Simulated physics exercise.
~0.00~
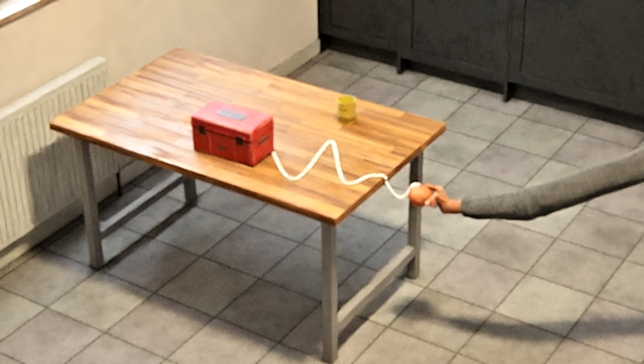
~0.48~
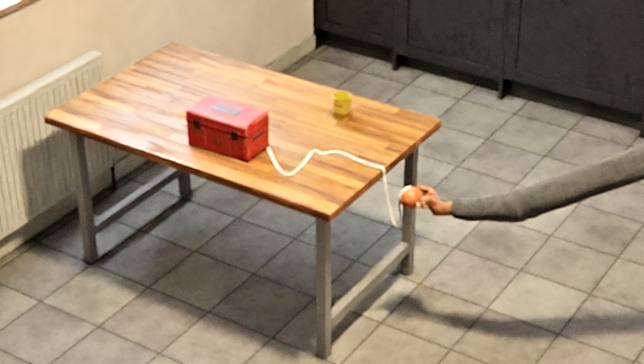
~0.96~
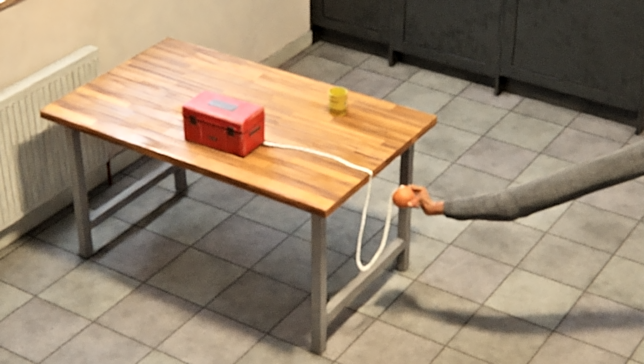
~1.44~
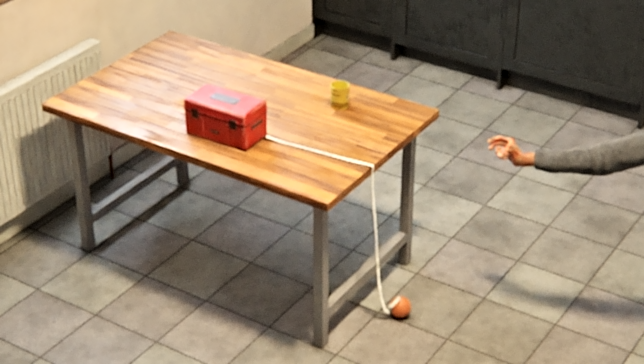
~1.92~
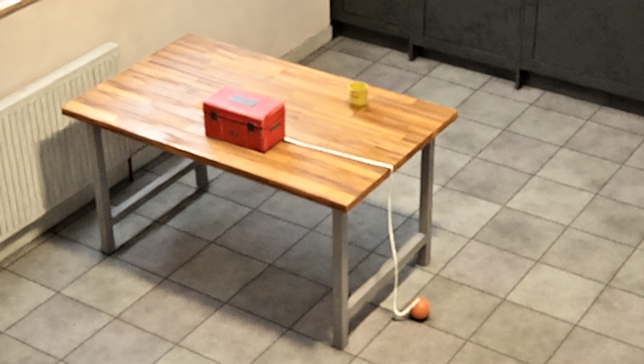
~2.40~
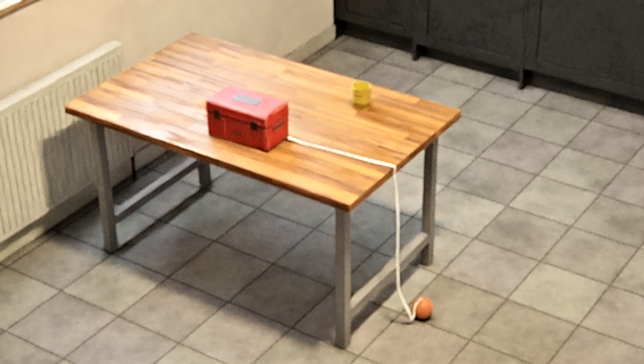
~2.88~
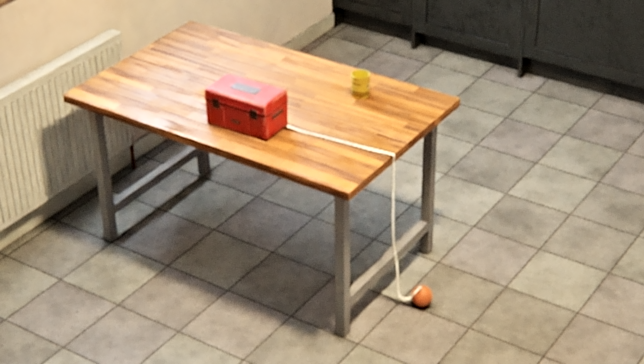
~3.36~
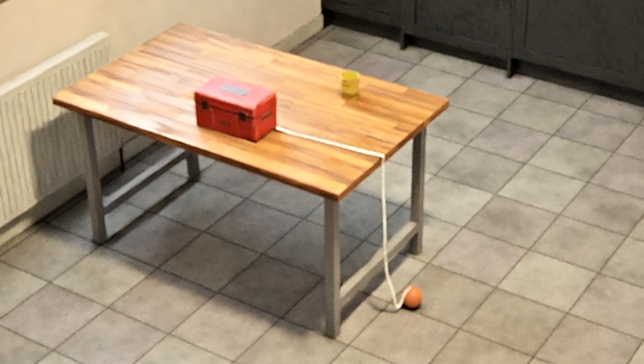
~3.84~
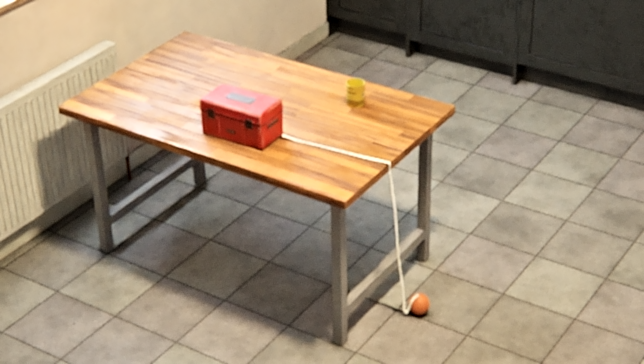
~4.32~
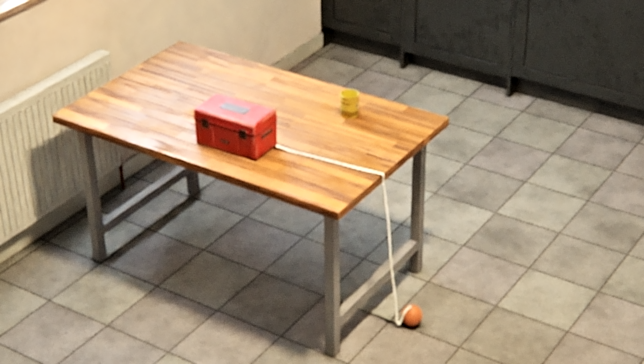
The clip opens on a wooden table in a tiled room, with a red toolbox and a small yellow cup on top, while a grey-sleeved hand holds an orange just past the table's right edge. A white ribbon runs in loose waves from the toolbox to the orange. The hand moves down slightly, and the ribbon straightens across the tabletop as a loop of it sags below the edge. The fingers then let go, the orange drops to the floor, and the arm draws back out of view. The orange stays on the tiles beside the table leg, the ribbon draped over the edge above it, while the toolbox and cup remain in place.
